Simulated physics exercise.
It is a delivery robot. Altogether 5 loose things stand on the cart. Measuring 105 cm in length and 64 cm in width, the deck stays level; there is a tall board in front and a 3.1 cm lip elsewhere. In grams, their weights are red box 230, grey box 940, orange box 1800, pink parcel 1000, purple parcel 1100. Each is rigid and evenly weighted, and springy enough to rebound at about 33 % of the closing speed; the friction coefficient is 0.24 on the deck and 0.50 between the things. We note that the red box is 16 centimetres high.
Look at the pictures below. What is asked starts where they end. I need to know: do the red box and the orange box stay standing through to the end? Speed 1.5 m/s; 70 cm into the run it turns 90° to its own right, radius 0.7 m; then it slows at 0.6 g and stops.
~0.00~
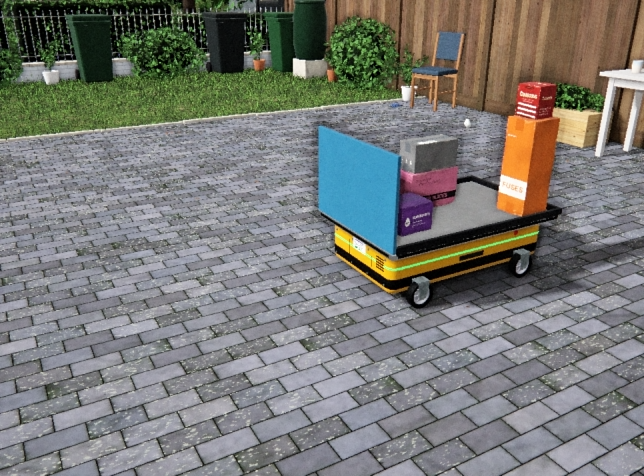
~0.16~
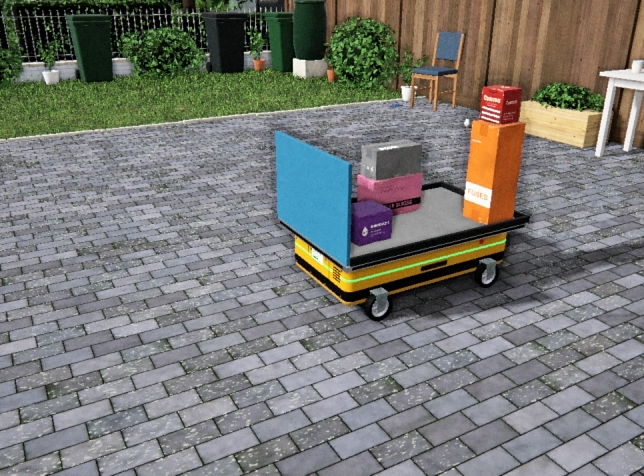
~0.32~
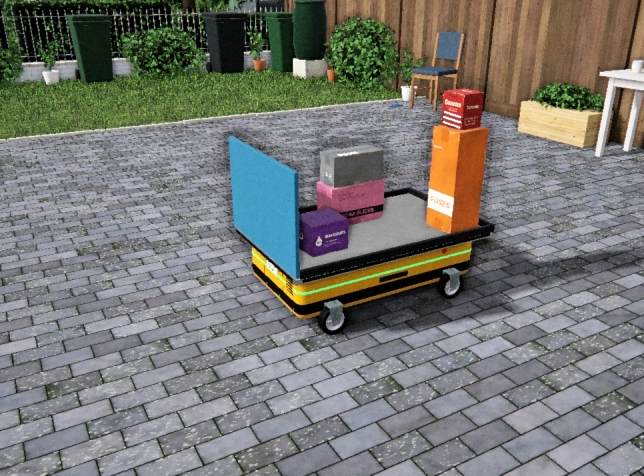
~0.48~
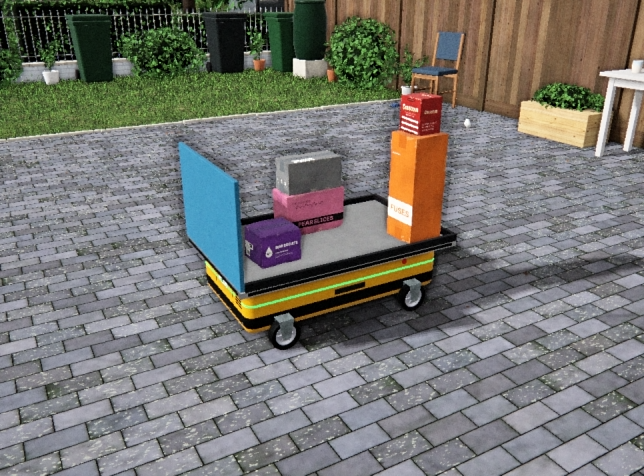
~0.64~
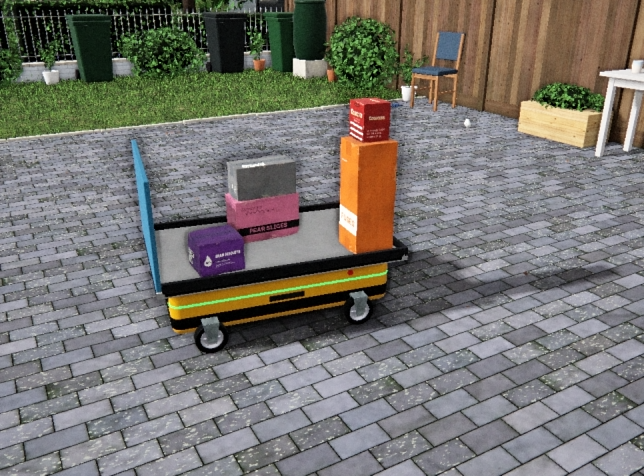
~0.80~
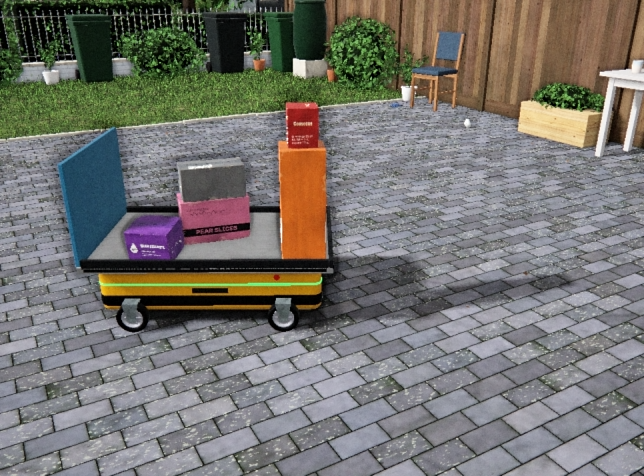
Red box: No, it falls. Orange box: No, it falls.
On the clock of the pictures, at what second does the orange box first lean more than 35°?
That first happens close to 1.2 seconds.
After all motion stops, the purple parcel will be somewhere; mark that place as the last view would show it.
Near (117, 152).
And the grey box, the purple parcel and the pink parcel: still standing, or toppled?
The grey box topples; the purple parcel stays upright; the pink parcel falls over.
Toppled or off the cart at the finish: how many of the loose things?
My answer is 4.
By 1.10 s, cart has run 165 cm, turned 66°; red box now off the cart; orange box tilted 20° near (161, 196); grey box tilted 12°.
By 1.40 s, cart has run 210 cm, turned 90°; grey box and orange box now off the cart; pink parcel on its side; purple parcel 10 cm from its spot.
By 1.70 s, cart has run 229 cm, turned 90°, stopped; pink parcel on its side; purple parcel 13 cm from its spot.
When it is over (2.2 s), off the cart and tipped over, red box, grey box and orange box; lying over on the cart, pink parcel; not toppled but over 10 cm from the start, purple parcel.
